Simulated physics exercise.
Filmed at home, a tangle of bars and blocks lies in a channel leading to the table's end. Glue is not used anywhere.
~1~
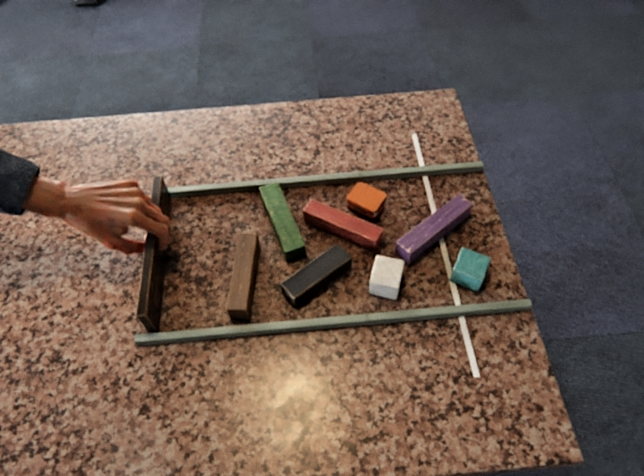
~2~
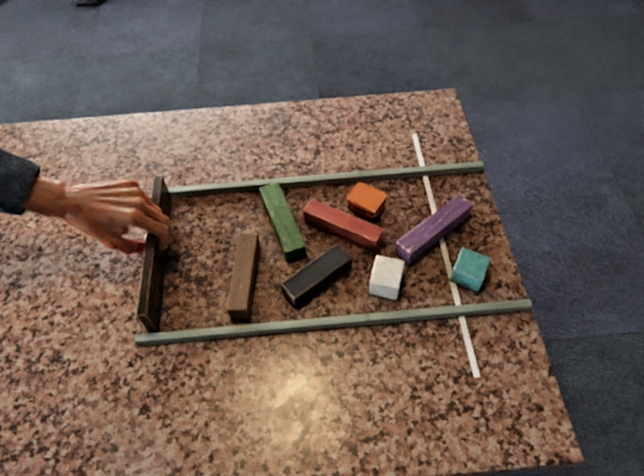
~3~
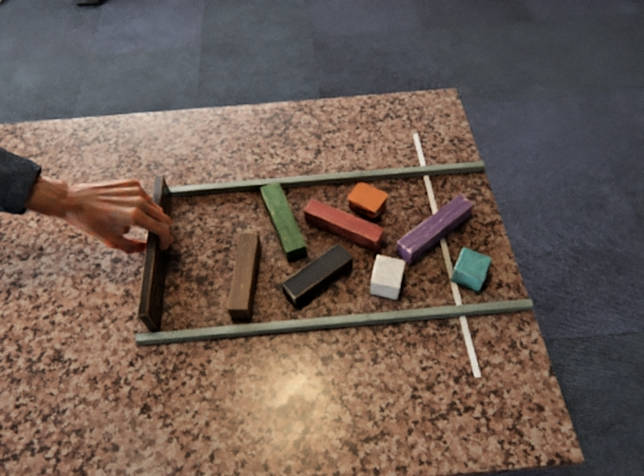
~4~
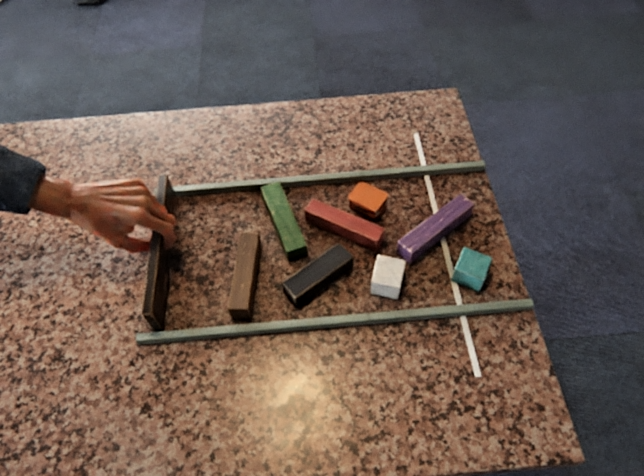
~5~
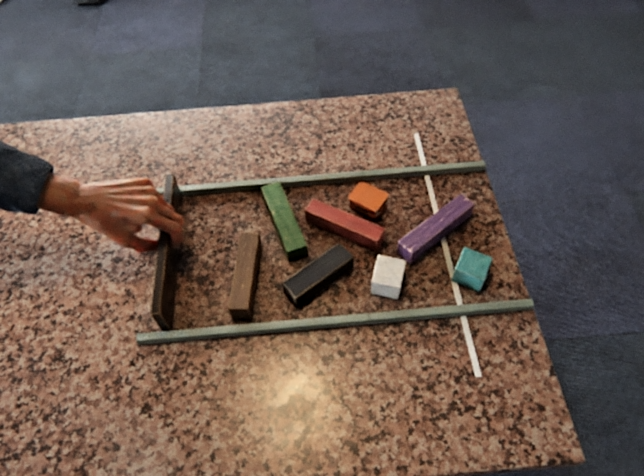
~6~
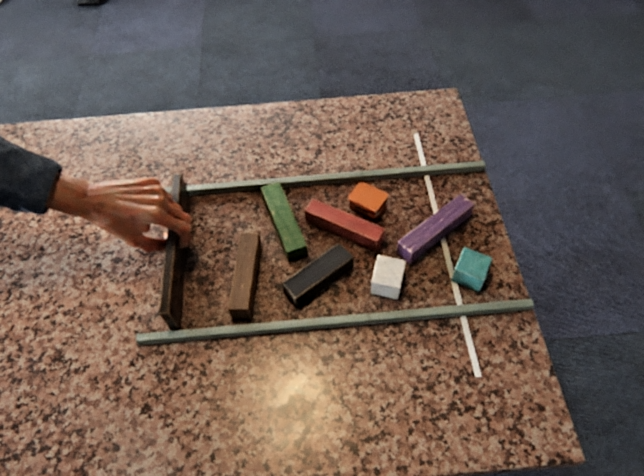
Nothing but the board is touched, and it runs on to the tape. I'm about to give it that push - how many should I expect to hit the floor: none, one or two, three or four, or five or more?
Expect one or two.
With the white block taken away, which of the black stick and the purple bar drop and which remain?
As for the black stick, it is left in place; as for the purple bar, it topples off.
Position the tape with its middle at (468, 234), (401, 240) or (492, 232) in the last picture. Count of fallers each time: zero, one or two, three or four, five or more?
Falls: Five or over; zero; more than four.
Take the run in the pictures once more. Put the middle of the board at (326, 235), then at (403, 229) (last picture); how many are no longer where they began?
It comes to 6 for the first spot, 8 for the other.
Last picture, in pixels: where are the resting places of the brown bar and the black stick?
The one named first is at (459, 256), the next at (495, 262).
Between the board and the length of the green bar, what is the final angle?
Around 15 degrees.
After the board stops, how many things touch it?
The count in contact is 2.
Soon after, none off yet; turquoise block at rest near (472, 269); purple bar at rest near (436, 228); white block at rest near (388, 277).
Then, none off yet; turquoise block at rest near (472, 269); purple bar moving near (439, 230); white block moved about its own width near (408, 280).
Further on, none off yet; turquoise block moved about its own width near (511, 268); purple bar moved a little near (484, 231); white block moved well along near (480, 282).
At rest, the number that fall off is one or two; fallen, purple bar and turquoise block.
